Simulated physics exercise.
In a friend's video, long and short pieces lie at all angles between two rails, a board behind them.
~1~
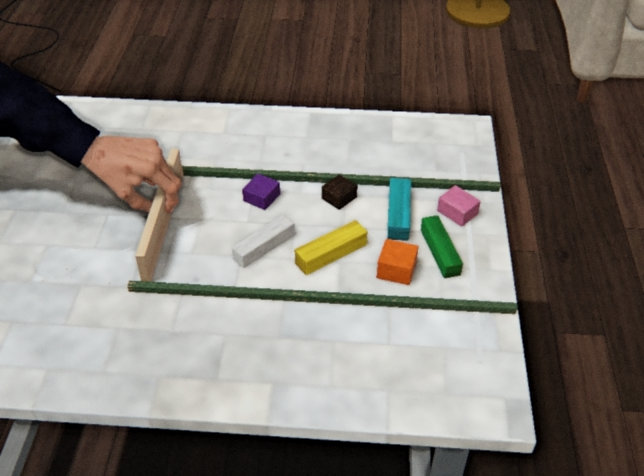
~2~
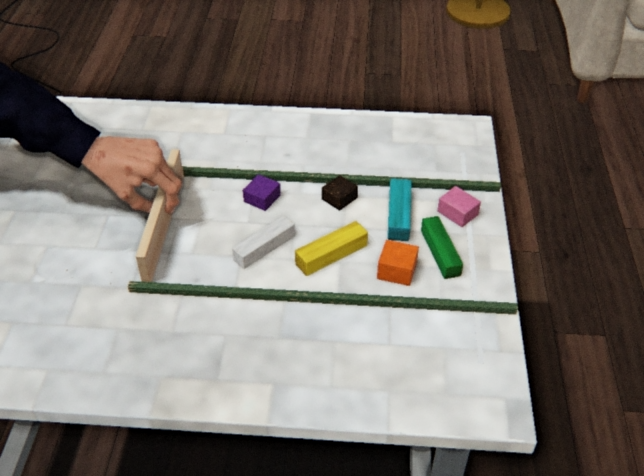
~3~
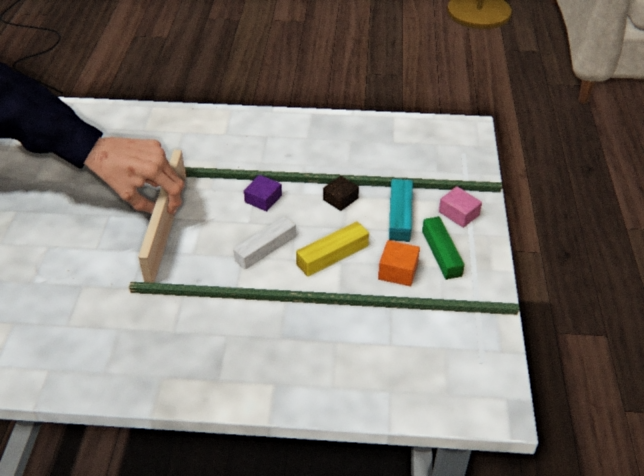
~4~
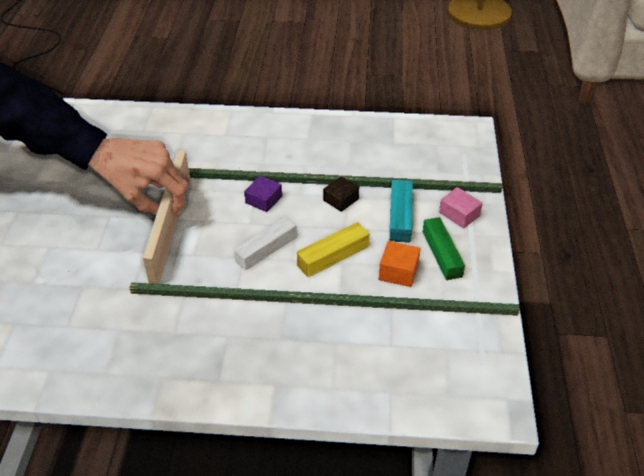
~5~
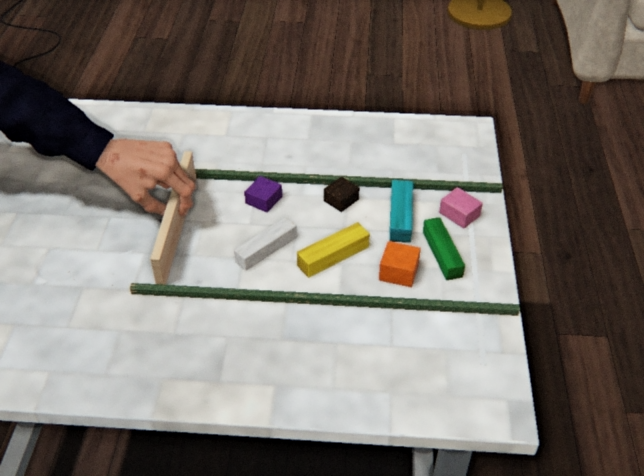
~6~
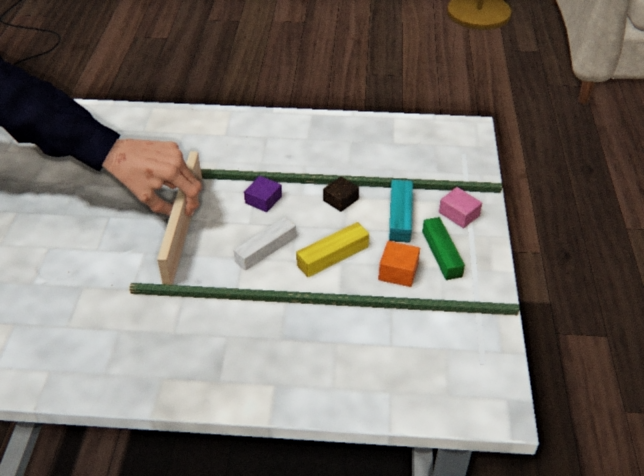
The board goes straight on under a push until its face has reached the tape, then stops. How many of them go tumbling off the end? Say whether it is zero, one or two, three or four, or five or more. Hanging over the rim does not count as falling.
In this one, a crowd of five or more spills over.
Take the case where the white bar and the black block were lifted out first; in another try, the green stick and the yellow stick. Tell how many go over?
That makes 2 fallen, then 3 fallen in the other try.
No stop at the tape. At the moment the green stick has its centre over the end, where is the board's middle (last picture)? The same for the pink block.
With the green stick it sits around (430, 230), with the pink block around (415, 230).
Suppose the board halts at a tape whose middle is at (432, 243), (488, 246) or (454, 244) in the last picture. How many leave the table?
The three tries give 1, 6 and 3.
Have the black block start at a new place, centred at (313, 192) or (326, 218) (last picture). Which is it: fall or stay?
First place: It goes off the edge; second place: It does not drop.
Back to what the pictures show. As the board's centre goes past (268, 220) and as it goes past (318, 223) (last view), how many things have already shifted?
At the first point the count is 2, at the second it's 4.
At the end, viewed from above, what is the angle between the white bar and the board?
It is near 0° out of line.
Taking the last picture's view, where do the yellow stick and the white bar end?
The yellow stick stops around (503, 257); the white bar around (482, 251).
Soon after, none off yet; pink block at rest near (460, 208); green stick at rest near (443, 248); turquoise stick at rest near (401, 210).
Then, none off yet; pink block moved a little near (473, 209); green stick moved a little near (457, 250); turquoise stick moved a little near (437, 212).
At rest, the number that fall off is five or more; fallen, black block, orange block, turquoise stick, green stick and pink block.
